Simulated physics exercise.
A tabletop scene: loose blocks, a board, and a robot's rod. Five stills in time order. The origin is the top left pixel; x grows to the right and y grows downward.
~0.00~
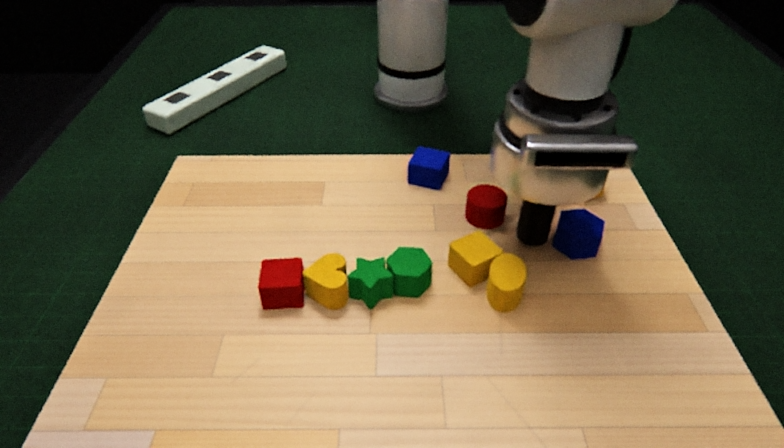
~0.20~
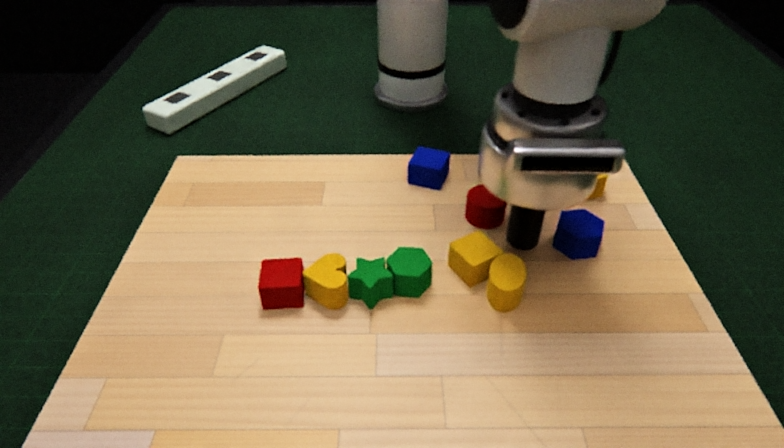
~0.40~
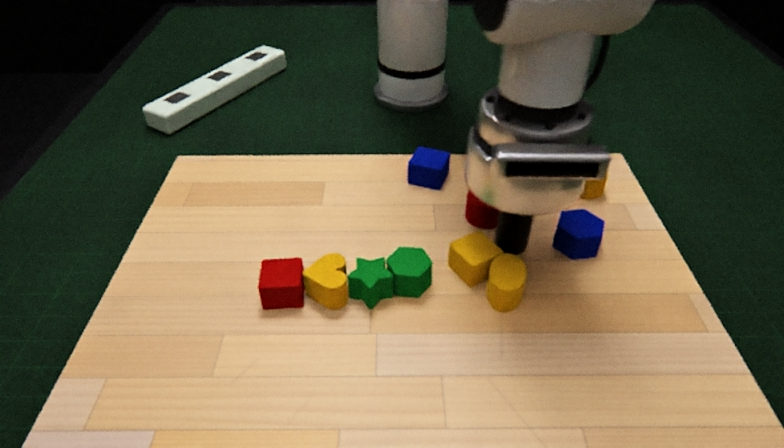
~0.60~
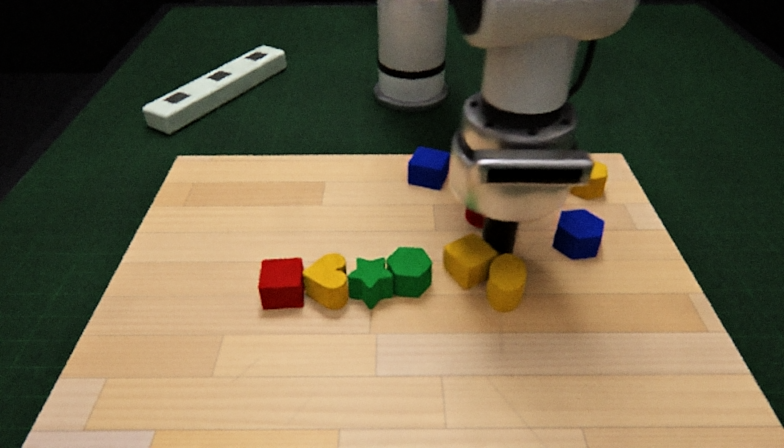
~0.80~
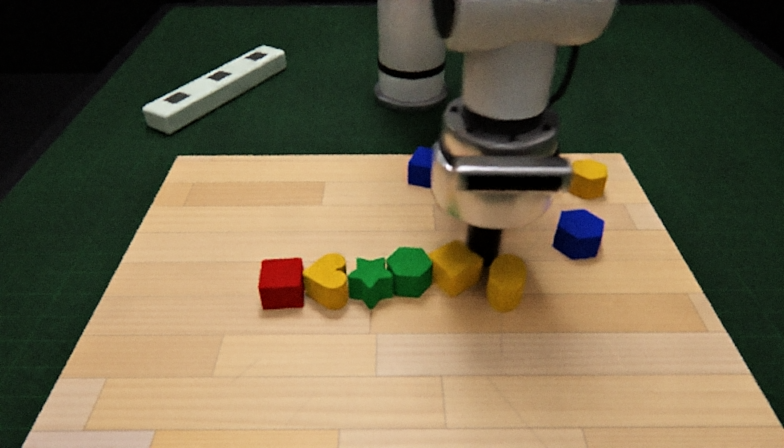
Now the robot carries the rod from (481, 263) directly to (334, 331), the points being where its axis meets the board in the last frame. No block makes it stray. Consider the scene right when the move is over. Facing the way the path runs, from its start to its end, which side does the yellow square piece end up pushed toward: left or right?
Over to the right.
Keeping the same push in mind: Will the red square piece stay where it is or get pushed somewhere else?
Its place changes.
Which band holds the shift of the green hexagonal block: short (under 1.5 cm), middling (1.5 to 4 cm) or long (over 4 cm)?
If I had to pick, the green hexagonal block travels beyond 4 cm here.
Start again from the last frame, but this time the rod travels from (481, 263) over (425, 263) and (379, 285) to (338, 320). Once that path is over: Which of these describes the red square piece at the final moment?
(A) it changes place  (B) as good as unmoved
A
On the path given first. One third of the way, rod (436, 276); red square piece (236, 275); yellow heart-shaped block (281, 277), turned 25° clockwise; green star block (317, 284); green hexagonal block (357, 275); yellow square piece (403, 276), turned 15° clockwise.
Two thirds of the way, rod (385, 299); red square piece (187, 274); yellow heart-shaped block (228, 278), turned 35° clockwise; green star block (259, 291), turned 15° clockwise; green hexagonal block (301, 288), turned 15° clockwise; yellow square piece (346, 297), turned 25° clockwise.
At the end, rod (333, 324); red square piece (151, 265); yellow heart-shaped block (186, 275), turned 50° clockwise; green star block (208, 294), turned 30° clockwise; green hexagonal block (247, 300), turned 30° clockwise; yellow square piece (287, 317), turned 40° clockwise.
